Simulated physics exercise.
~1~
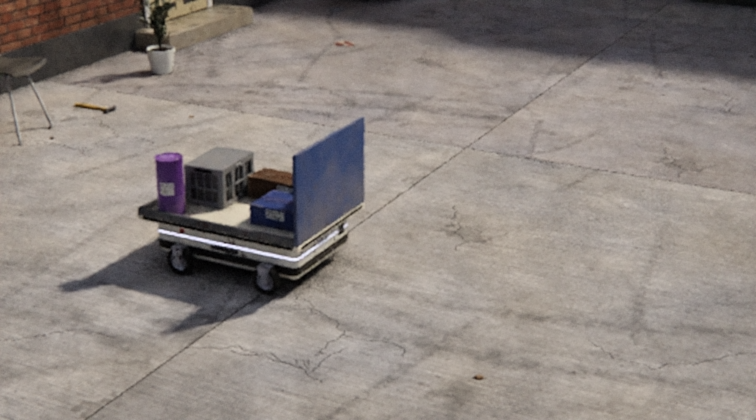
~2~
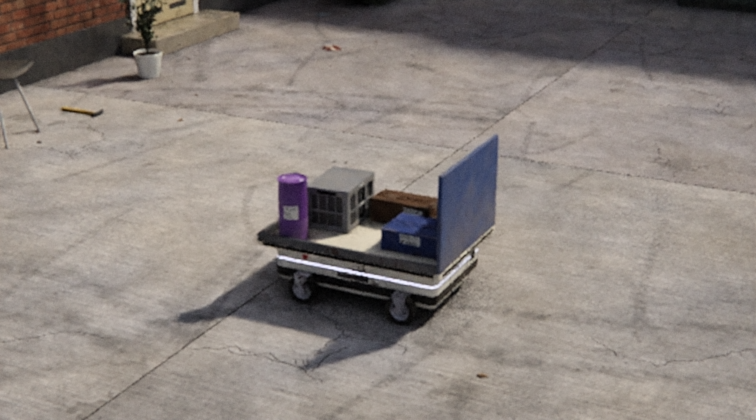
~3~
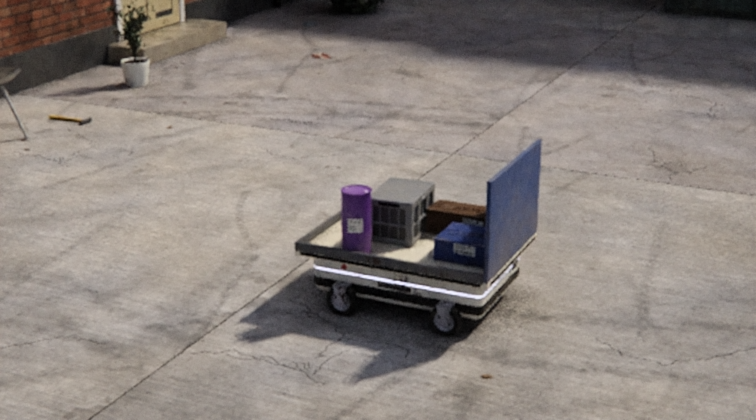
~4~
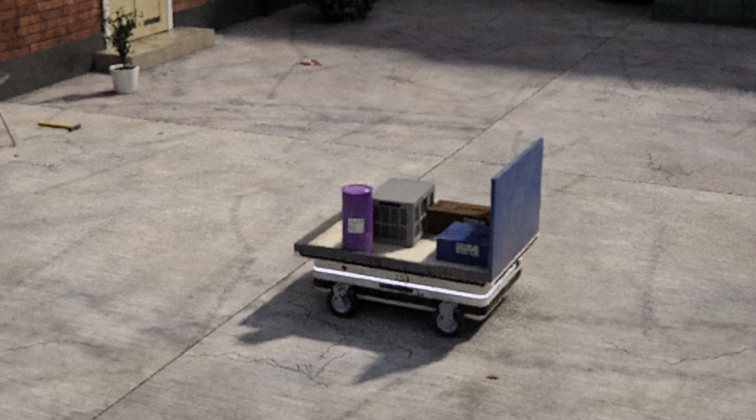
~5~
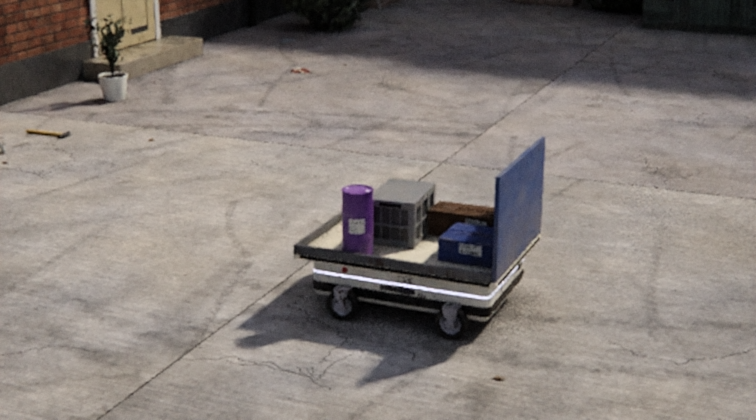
A flat robot cart with a tall blue board at its right end rolls across a sunlit, cracked concrete yard, seen from above and to one side. On its deck a purple canister stands at the left, beside a grey crate, with a brown parcel behind a blue one near the board. The cart travels right and slightly toward the viewer, passing a brick wall, doorstep and potted plant behind. It then comes to a halt right of centre, while the view drifts slightly sideways. At the end the canister is still upright and the load remains aboard.
